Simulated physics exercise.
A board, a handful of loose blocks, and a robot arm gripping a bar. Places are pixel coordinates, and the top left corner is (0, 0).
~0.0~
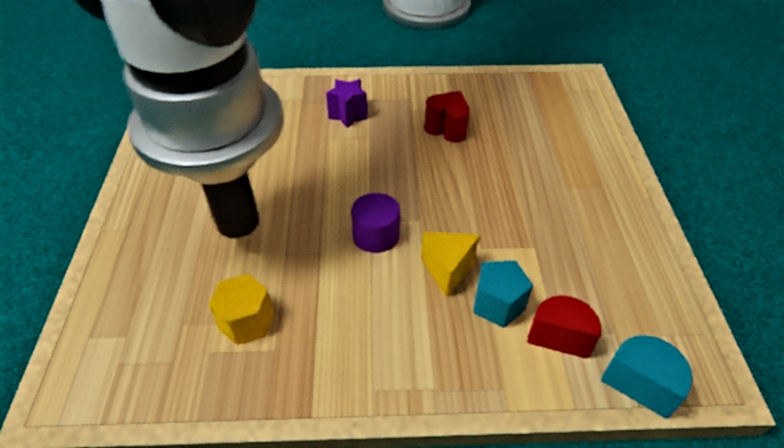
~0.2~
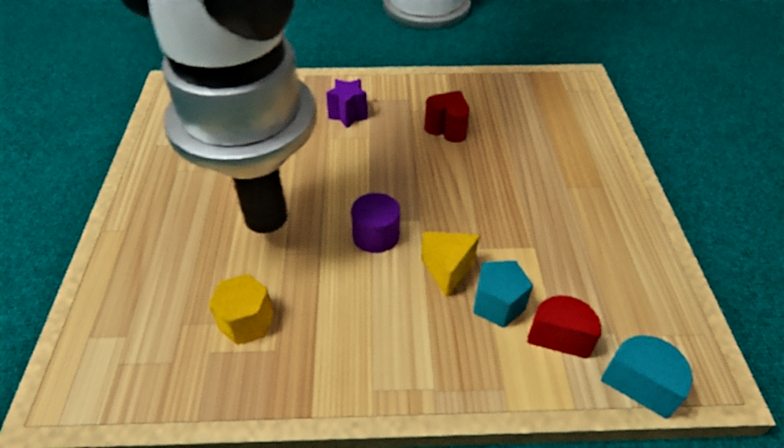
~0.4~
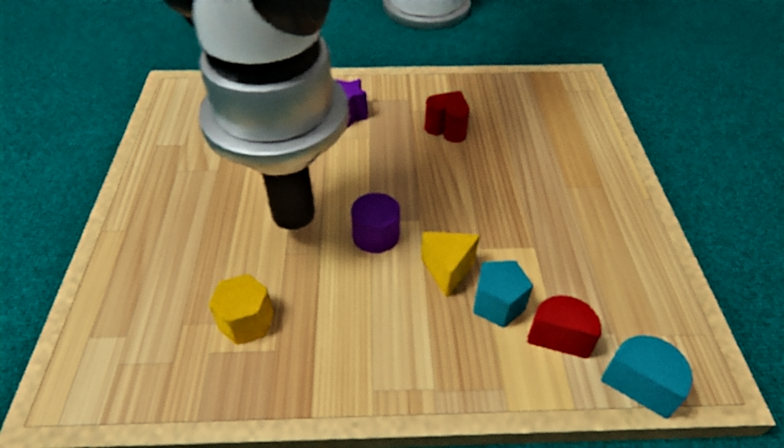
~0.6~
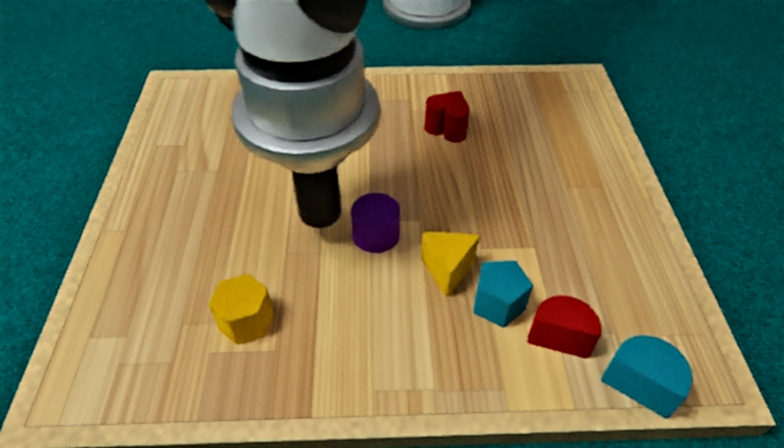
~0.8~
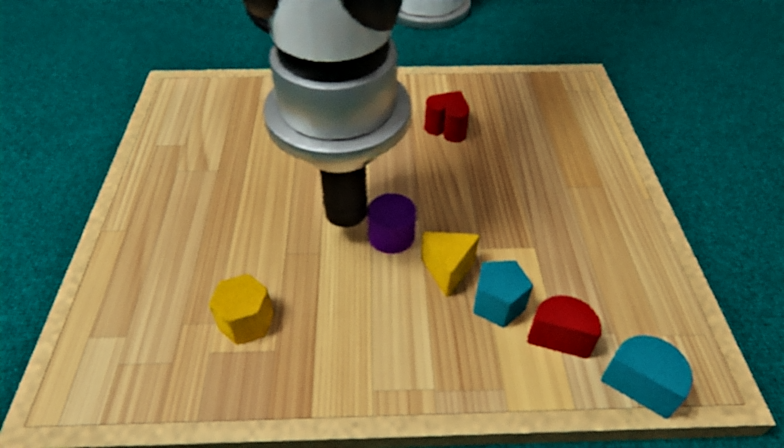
At the start, a robot arm holds a dark bar upright over the left side of a wooden board scattered with colourful blocks. The arm moves steadily right, passing in front of the purple star, until the bar meets the purple cylinder and pushes it slightly right, towards the yellow triangular block.
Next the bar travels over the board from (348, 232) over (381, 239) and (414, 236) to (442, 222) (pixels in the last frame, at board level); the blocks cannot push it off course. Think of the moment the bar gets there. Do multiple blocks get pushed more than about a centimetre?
I'd say no.
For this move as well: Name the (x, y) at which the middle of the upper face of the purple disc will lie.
Its top centre is at about (489, 207).
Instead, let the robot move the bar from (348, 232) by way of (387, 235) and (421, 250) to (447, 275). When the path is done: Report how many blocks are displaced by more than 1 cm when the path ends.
My guess is at least three.
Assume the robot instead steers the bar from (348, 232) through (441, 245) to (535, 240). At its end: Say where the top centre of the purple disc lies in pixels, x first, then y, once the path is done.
Just about (578, 197).
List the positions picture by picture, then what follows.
The first picture shows bar's lower end (238, 223); purple disc (376, 209); yellow three-sided block (451, 245).
The second picture shows bar (266, 218); blocks still.
The third picture shows bar (294, 215); blocks still.
The fourth picture shows bar (320, 213); blocks still.
The fifth picture shows bar (346, 213); purple disc (392, 209); yellow three-sided block (451, 245).
The first path, step by step. Halfway along, bar (399, 220); purple disc (446, 212).
At the end, bar (444, 202); purple disc (489, 207); yellow three-sided block still.
